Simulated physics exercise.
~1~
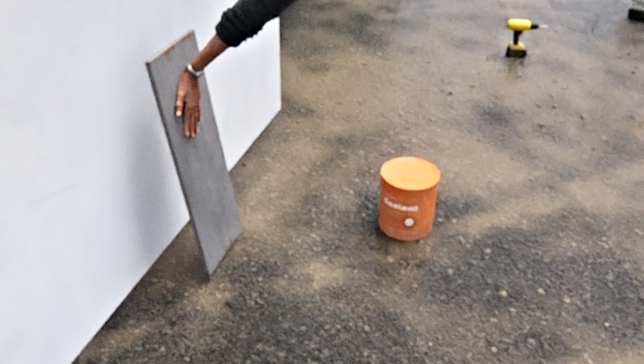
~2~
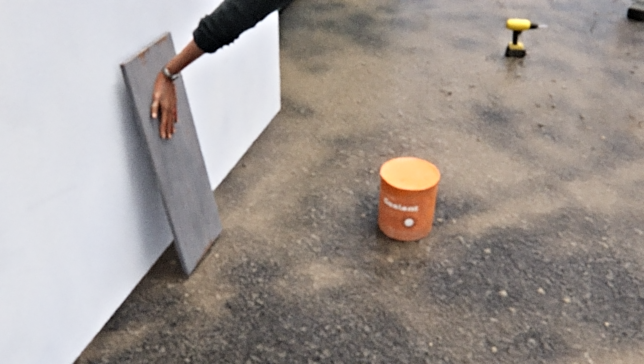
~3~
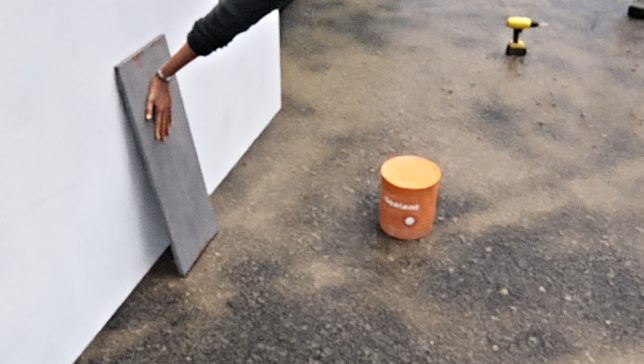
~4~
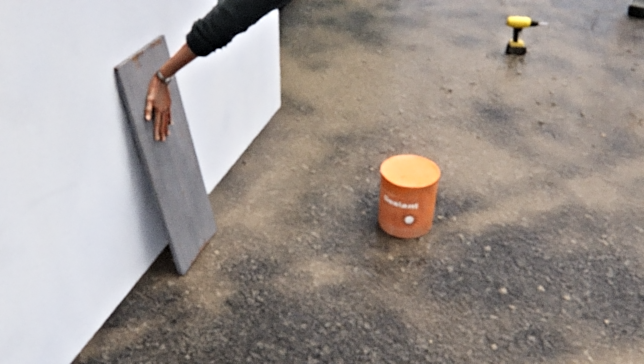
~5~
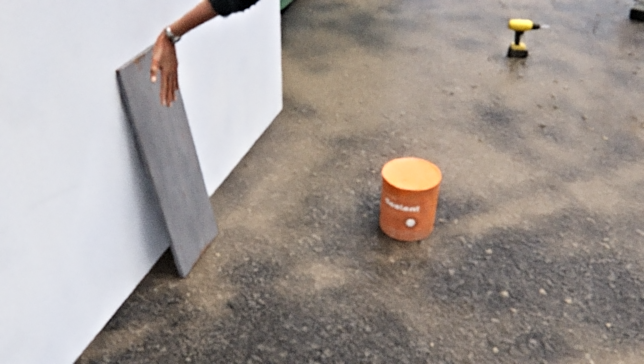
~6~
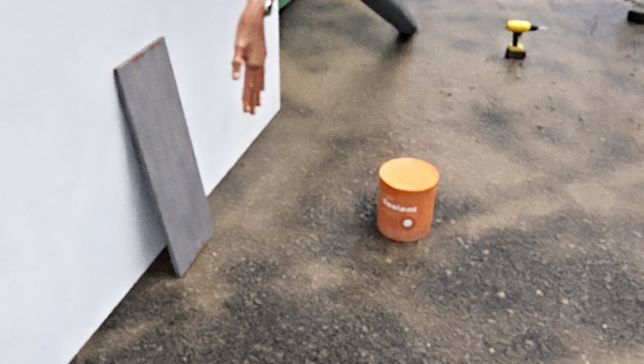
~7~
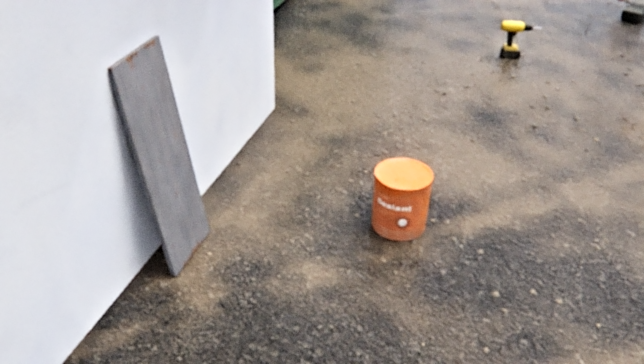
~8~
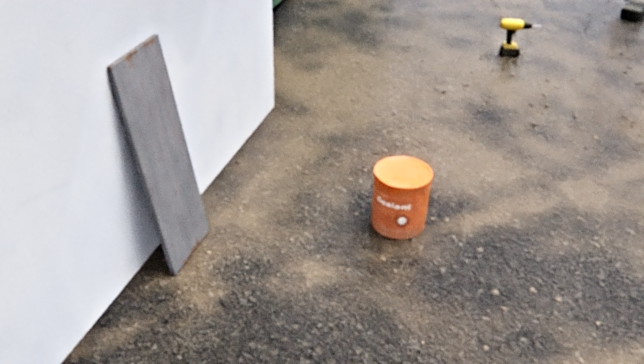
Grey board being leaned against a white wall by a hand, which lets go and withdraws, leaving it standing near an orange pail.
